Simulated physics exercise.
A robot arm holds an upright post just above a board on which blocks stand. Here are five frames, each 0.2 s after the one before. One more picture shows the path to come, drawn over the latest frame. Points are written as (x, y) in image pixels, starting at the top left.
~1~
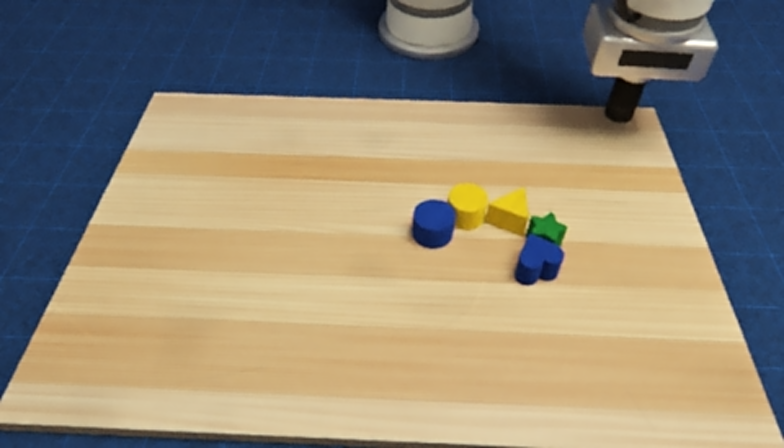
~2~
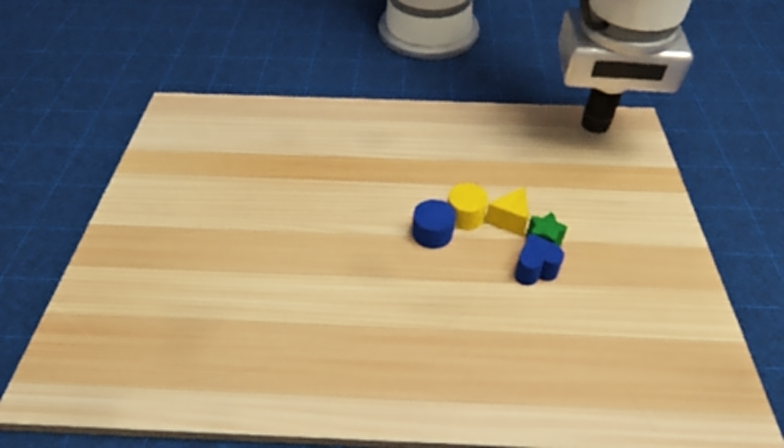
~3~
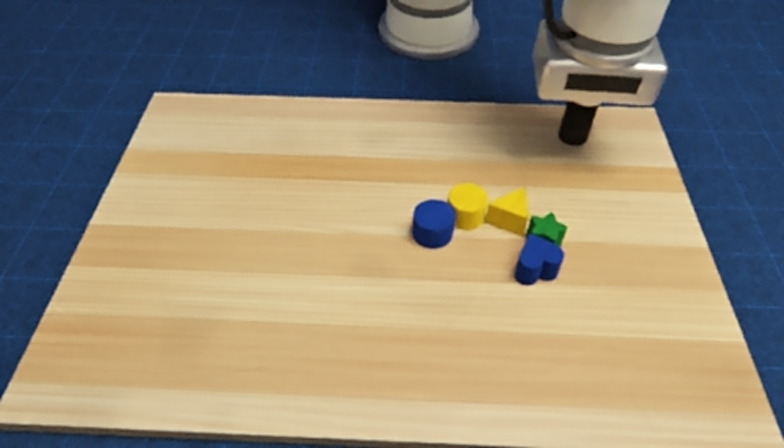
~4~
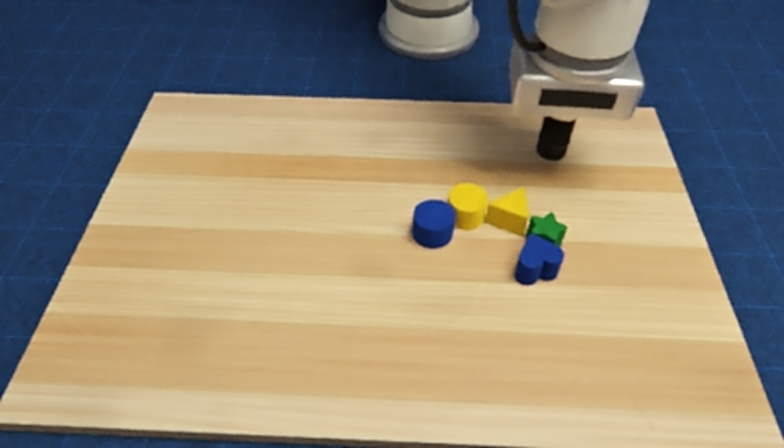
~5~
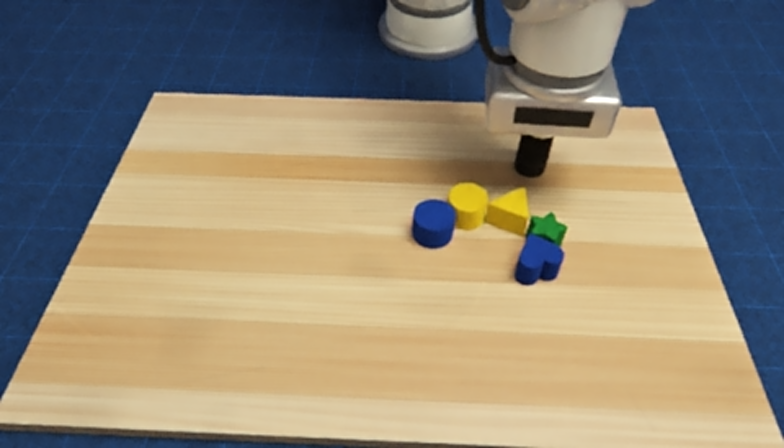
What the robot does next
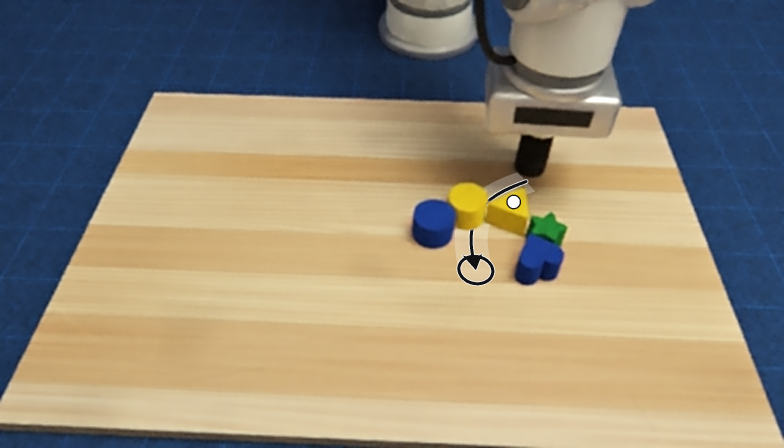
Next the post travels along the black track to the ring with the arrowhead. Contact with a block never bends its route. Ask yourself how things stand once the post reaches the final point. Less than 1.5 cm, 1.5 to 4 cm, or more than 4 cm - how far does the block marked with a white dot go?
Overall it shifts less than 1.5 cm.
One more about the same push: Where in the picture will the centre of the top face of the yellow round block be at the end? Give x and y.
The yellow round block ends near (437, 233).
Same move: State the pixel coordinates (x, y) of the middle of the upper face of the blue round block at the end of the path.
Just about (394, 230).
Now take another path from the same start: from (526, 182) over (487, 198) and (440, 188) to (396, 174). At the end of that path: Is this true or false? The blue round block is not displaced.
Verdict: False.
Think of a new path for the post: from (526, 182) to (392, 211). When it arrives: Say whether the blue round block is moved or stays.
It will end up elsewhere.
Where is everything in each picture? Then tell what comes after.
In the first frame, tip of the post at (618, 115), middles of tops, blue round block at (434, 214), yellow round block at (468, 196), yellow triangular piece at (514, 202), blue heart-shaped block at (540, 252).
In the second frame, post at (595, 126), nothing pushed.
In the third frame, post at (572, 138), nothing pushed.
In the fourth frame, post at (551, 152), nothing pushed.
In the fifth frame, post at (529, 168), blue round block at (434, 214), yellow round block at (468, 196), yellow triangular piece at (514, 202), blue heart-shaped block at (540, 252).
The line goes from (526, 182) by way of (491, 199) and (472, 230) to (476, 270); the dot is on the yellow triangular piece.
What follows on the original path. One third of the way, post at (493, 187); nothing pushed yet.
Two thirds of the way, post at (474, 218); blue round block at (400, 229); yellow round block at (442, 222); yellow triangular piece at (509, 207), turned 35° anticlockwise.
At the end, post at (478, 257); blue round block at (394, 230); yellow round block at (437, 233); yellow triangular piece at (509, 207), turned 40° anticlockwise; blue heart-shaped block unmoved.
